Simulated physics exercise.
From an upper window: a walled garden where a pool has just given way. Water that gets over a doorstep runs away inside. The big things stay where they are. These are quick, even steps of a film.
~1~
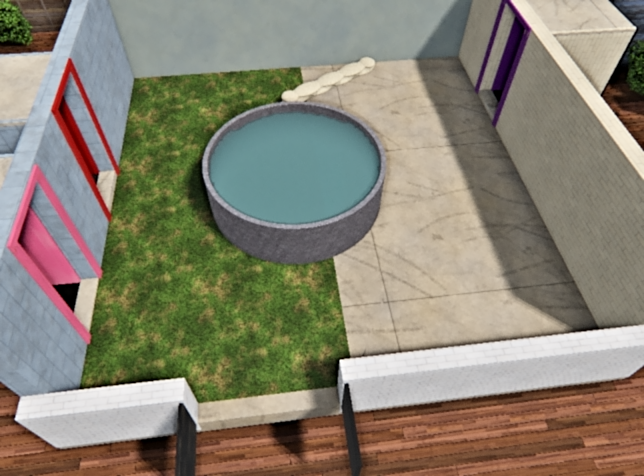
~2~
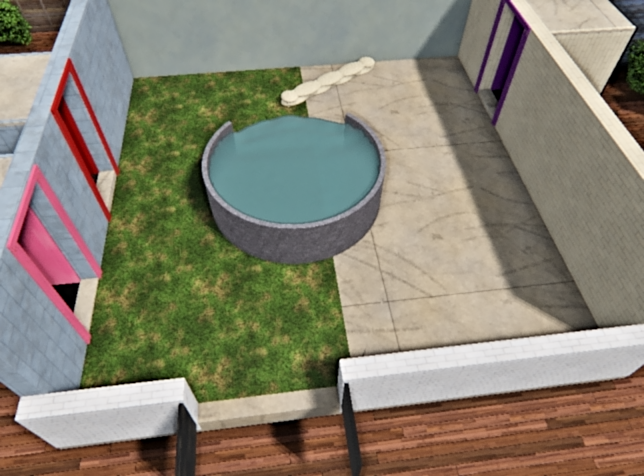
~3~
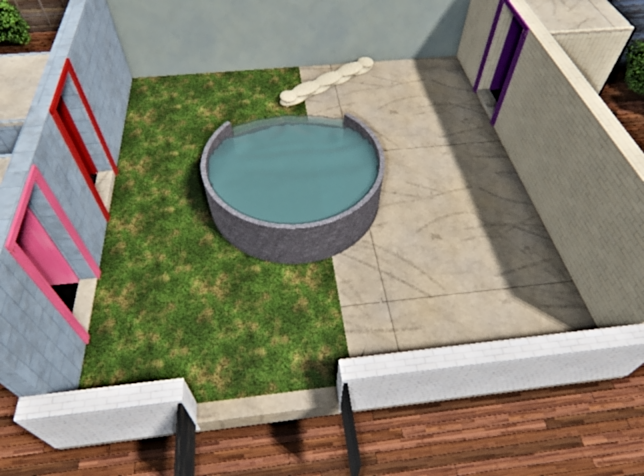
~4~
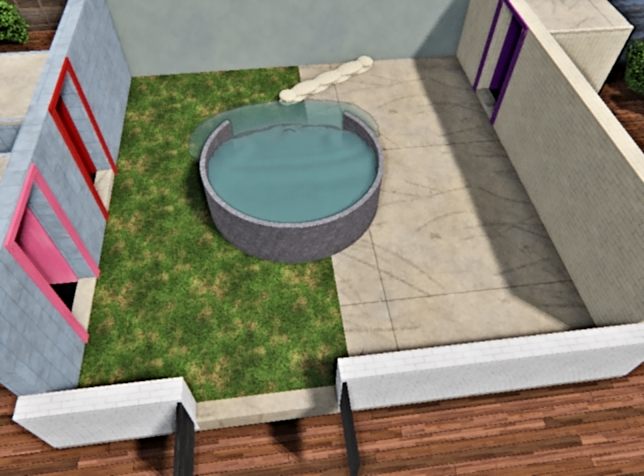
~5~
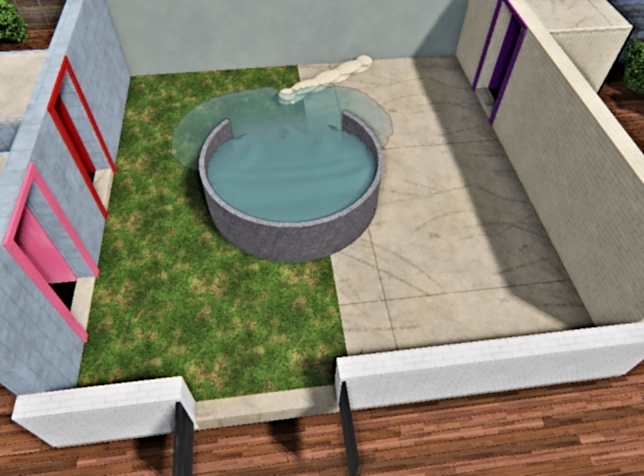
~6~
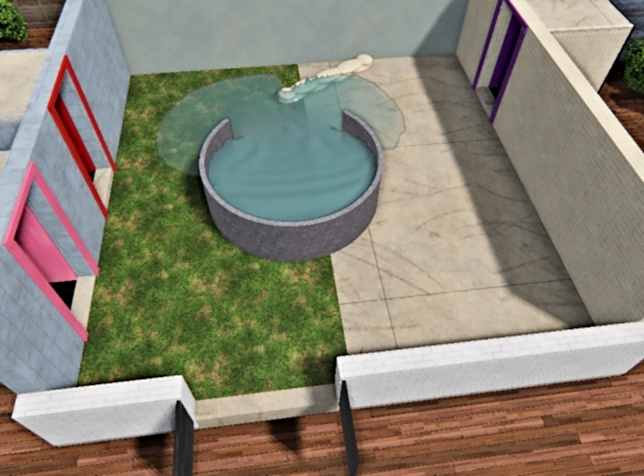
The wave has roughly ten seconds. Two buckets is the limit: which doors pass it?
The purple door lets in a lot; the pink door lets in a lot; the red door admits no more than that.
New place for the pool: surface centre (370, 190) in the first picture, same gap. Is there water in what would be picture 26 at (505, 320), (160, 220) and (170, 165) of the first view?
In that order: Free of water, dry, covered.
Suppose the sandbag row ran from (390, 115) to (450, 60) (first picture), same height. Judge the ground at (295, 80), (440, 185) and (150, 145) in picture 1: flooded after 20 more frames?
One after the other: Awash, dry, under water.
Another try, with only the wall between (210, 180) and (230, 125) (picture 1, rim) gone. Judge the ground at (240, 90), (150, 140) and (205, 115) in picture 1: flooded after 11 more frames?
One after the other: Not flooded, wet, covered.
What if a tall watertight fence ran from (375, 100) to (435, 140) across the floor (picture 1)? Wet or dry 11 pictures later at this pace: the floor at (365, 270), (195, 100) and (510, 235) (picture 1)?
One after the other: No water, flooded, not flooded.
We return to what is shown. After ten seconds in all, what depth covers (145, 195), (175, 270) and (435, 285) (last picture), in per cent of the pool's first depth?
In turn 12, 10 and 8 in a hundred.
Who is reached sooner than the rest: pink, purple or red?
It is the purple one.
A moment on, water covers 35 % of the floor; the purple door not reached, the pink door not reached, the red door not reached.
Next, water covers 35 % of the floor; the purple door wet at the sill, nothing in, the pink door not reached, the red door not reached.
Then, water covers 50 % of the floor; the purple door under two buckets in, the pink door not reached, the red door wet at the sill, nothing in.
Later, water covers 90 % of the floor; the purple door over two buckets in, the pink door under two buckets in, the red door wet at the sill, nothing in.
In the end, water covers 100 % of the floor; the purple door over two buckets in, the pink door over two buckets in, the red door wet at the sill, nothing in.
